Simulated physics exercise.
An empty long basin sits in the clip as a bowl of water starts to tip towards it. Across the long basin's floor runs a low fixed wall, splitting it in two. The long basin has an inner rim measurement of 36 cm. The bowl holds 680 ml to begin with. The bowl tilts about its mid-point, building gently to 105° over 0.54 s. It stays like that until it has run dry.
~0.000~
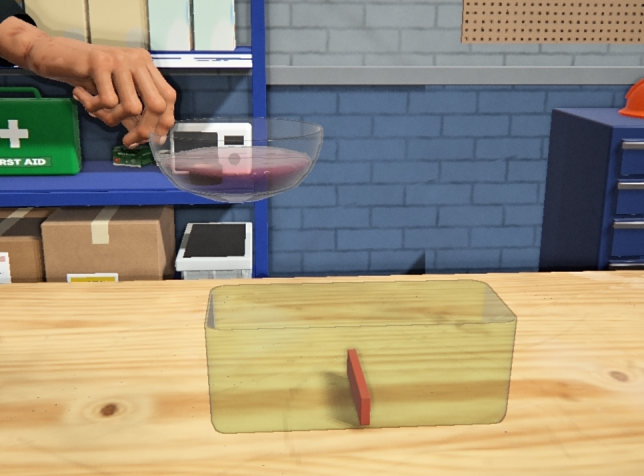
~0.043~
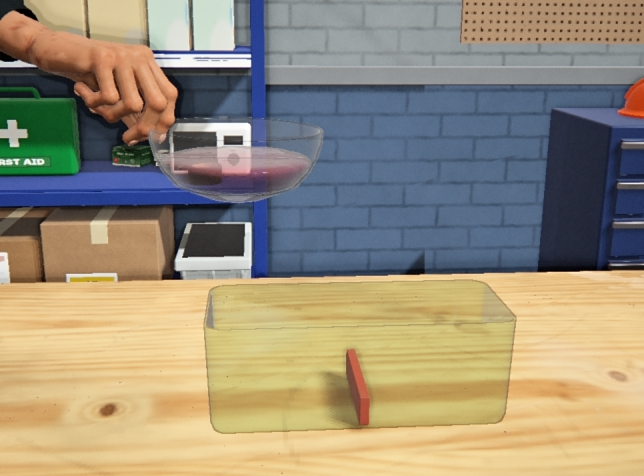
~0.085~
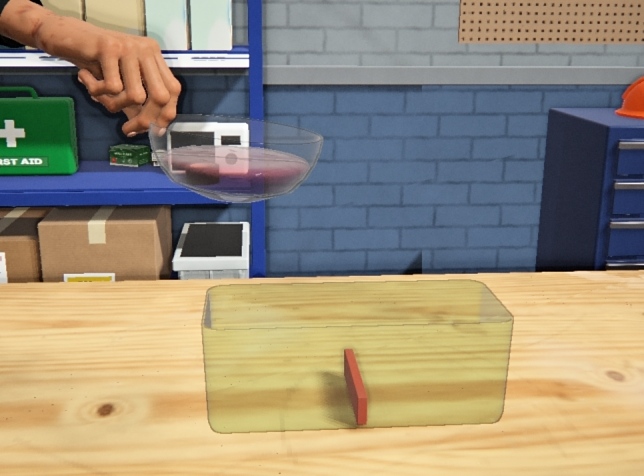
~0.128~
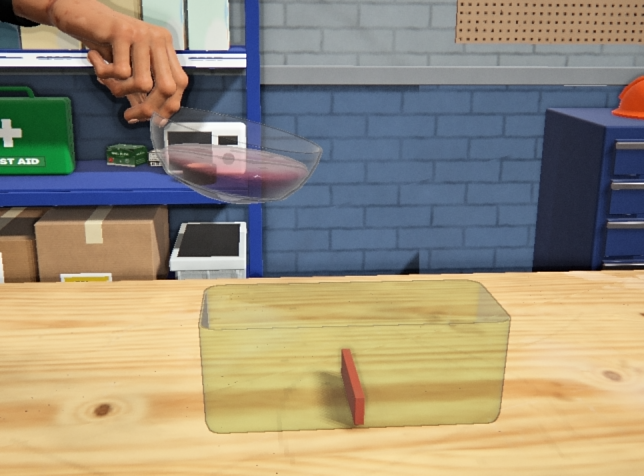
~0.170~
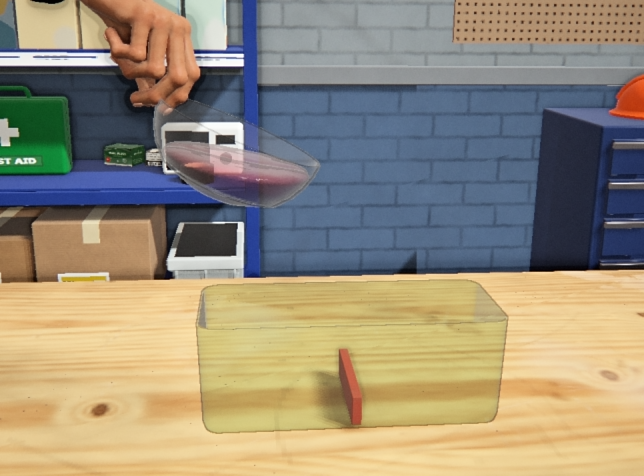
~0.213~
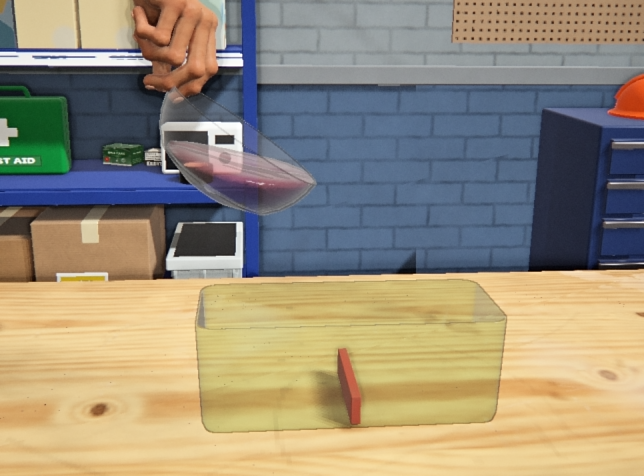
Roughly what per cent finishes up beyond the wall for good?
Roughly 44 per cent.
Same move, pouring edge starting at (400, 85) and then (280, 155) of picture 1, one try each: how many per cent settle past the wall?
In turn about 70 and 30 per cent.
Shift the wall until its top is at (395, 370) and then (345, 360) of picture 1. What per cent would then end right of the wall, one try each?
Respectively 25 and 60 %.
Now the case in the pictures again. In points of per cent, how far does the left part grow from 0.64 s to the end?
I'd say near 6 percent.
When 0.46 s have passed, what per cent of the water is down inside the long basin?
Roughly 38 per cent.
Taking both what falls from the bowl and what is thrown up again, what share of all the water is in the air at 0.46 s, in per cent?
56 %.
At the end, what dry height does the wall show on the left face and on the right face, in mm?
Roughly 22 mm on the left side and roughly 24 mm on the right.
Then, 0.46 s in, the tilt is 100° and 5 per cent is still to pour, 15 is left of the wall and 24 right of it.
Then, 0.64 s in, the tilt is 105° and 0 per cent is still to pour, 46 is left of the wall and 50 right of it.
Then, 0.83 s in, the tilt is 105° and 0 per cent is still to pour, 48 is left of the wall and 45 right of it.
Then, 1.04 s in, the tilt is 105° and 0 per cent is still to pour, 52 is left of the wall and 44 right of it.
Finally, 52 per cent lies left of the wall, 44 right of it and 4 outside.
